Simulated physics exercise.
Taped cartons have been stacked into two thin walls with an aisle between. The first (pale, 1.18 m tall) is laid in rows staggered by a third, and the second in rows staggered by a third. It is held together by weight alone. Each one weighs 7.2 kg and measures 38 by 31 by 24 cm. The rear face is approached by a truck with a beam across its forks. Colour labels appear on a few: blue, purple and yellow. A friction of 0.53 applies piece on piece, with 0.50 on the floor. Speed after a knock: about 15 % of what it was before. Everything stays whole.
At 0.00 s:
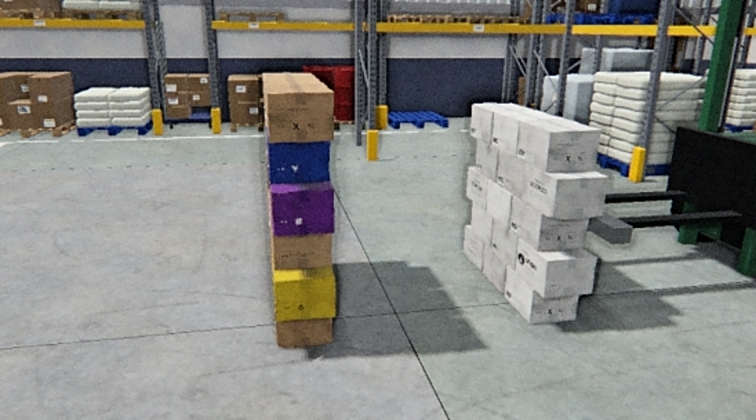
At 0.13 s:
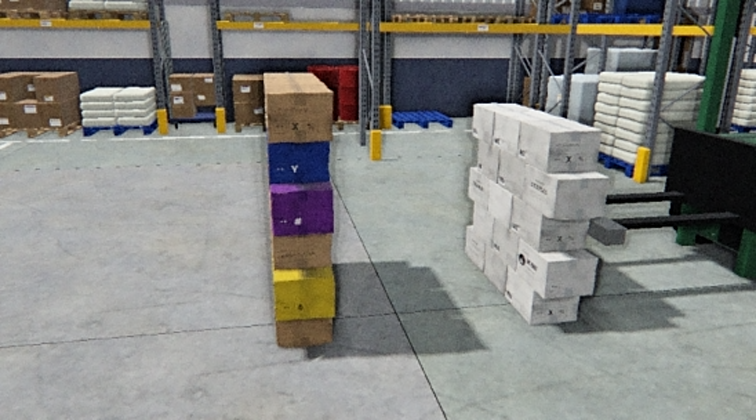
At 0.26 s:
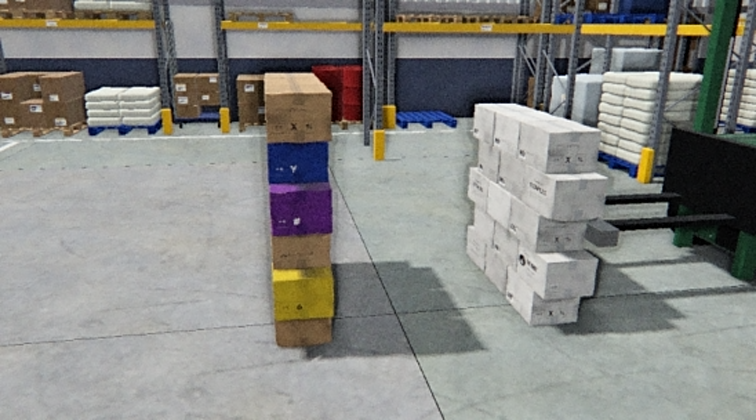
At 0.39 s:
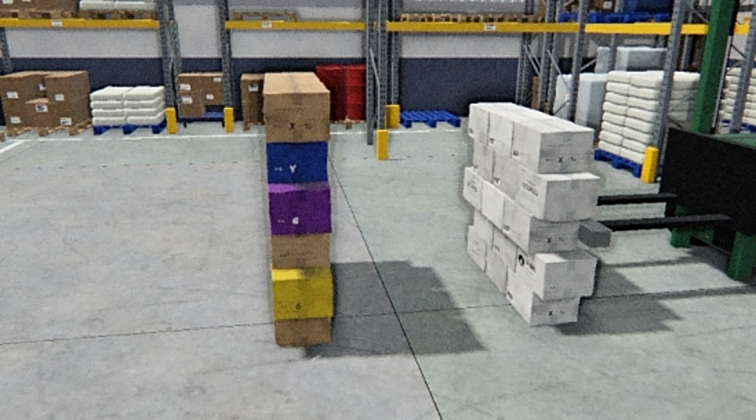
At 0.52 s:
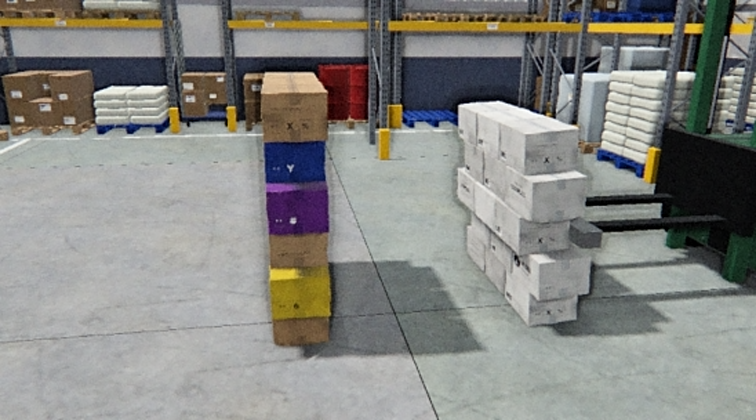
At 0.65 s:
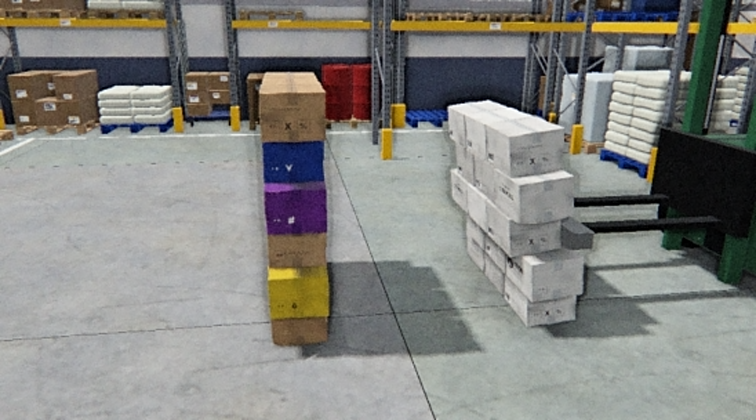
In a warehouse with stocked racks along the back, the view is from slightly above the grey floor, drifting a little sideways. A narrow stack of brown cartons with blue, purple and yellow ones stands left of centre, and a white carton wall stands to the right, near a dark, green-edged machine. The machine's arms move left, pushing the white wall's upper rows leftward out of line, while the coloured stack stays in place.
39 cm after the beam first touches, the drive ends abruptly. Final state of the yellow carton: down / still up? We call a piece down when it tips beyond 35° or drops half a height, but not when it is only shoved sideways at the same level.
Still up.
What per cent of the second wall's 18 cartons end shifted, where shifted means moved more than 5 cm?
0 percent of them have shifted.
By 0.86 s, 0 of the pale wall down; none of the 18 cartons of the second wall down; yellow carton unmoved.
By 1.50 s, 9 of the pale wall down; none of the 18 cartons of the second wall down; yellow carton unmoved.
When it is over (2.4 s), 9 of the pale wall down; none of the 18 cartons of the second wall down; yellow carton unmoved; blue carton unmoved; purple carton unmoved. In pixels of the last frame, middles, yellow carton near (297, 283), blue carton near (293, 152).
